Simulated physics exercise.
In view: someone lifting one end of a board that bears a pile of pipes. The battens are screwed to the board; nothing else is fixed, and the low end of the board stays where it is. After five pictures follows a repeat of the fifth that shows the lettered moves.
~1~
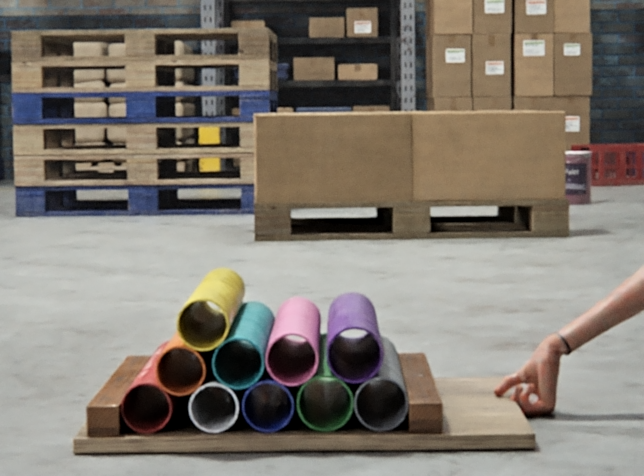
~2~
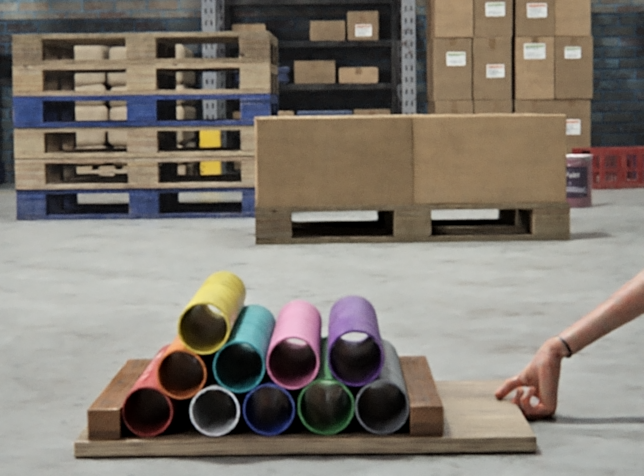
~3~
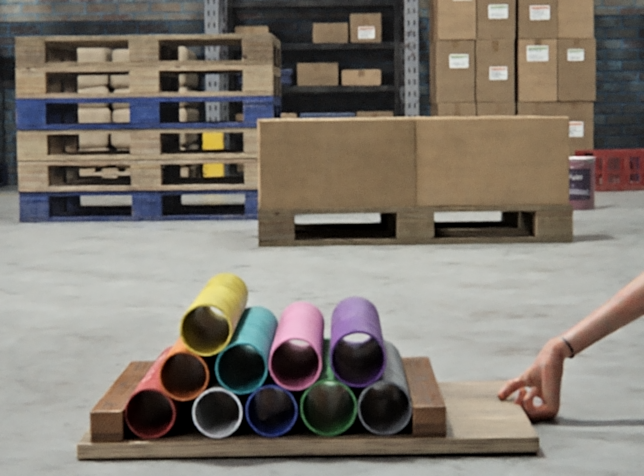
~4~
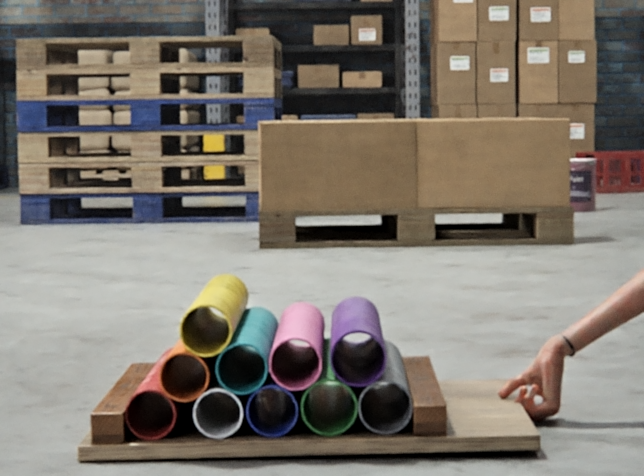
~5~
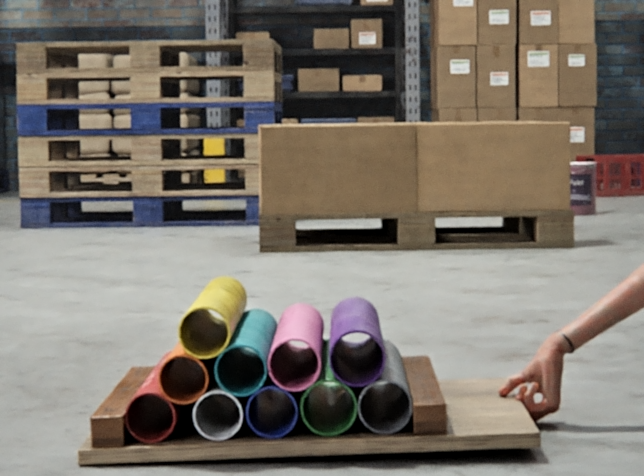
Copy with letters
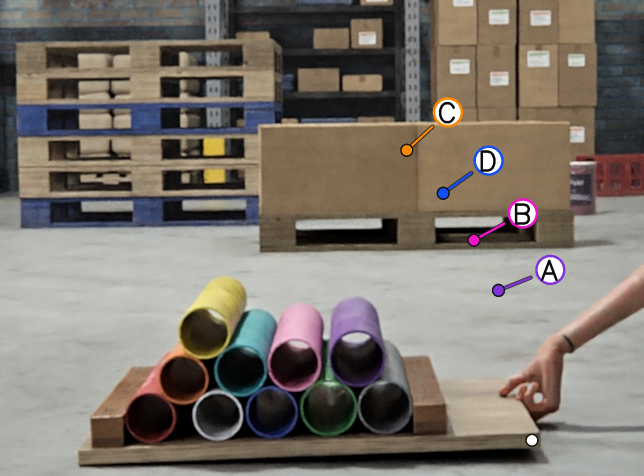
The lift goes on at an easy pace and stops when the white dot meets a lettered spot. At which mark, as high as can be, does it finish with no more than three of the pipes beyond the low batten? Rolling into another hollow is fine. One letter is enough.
No higher than A.
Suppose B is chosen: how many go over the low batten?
At B the number is four.
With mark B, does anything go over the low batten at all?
At B: Yes.
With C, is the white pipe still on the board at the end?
The white pipe: Yes.
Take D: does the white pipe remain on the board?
Yes.
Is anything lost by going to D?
Yes.
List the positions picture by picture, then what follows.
The first picture shows grey pipe (381, 404); orange pipe (181, 371); purple pipe (355, 355).
The second picture shows purple pipe (356, 358); pink pipe (293, 363).
The third picture shows board (311, 402); grey pipe (385, 408); red pipe (150, 413).
The fourth picture shows board (311, 402); red pipe (151, 414); white pipe (218, 414).
The fifth picture shows board (311, 403); red pipe (150, 417); white pipe (218, 415).
On the marked copy, A at (499, 290); B at (474, 240); C at (407, 151); D at (443, 193); the white dot at (532, 440).
With A. Early on, board at 15°.
Further on, board at 21°.
At the end, board at 21°, three over the low batten (orange, turquoise, yellow).
As for the rest, B four over the low batten (orange, pink, turquoise, yellow); C five over the low batten; D five over the low batten.
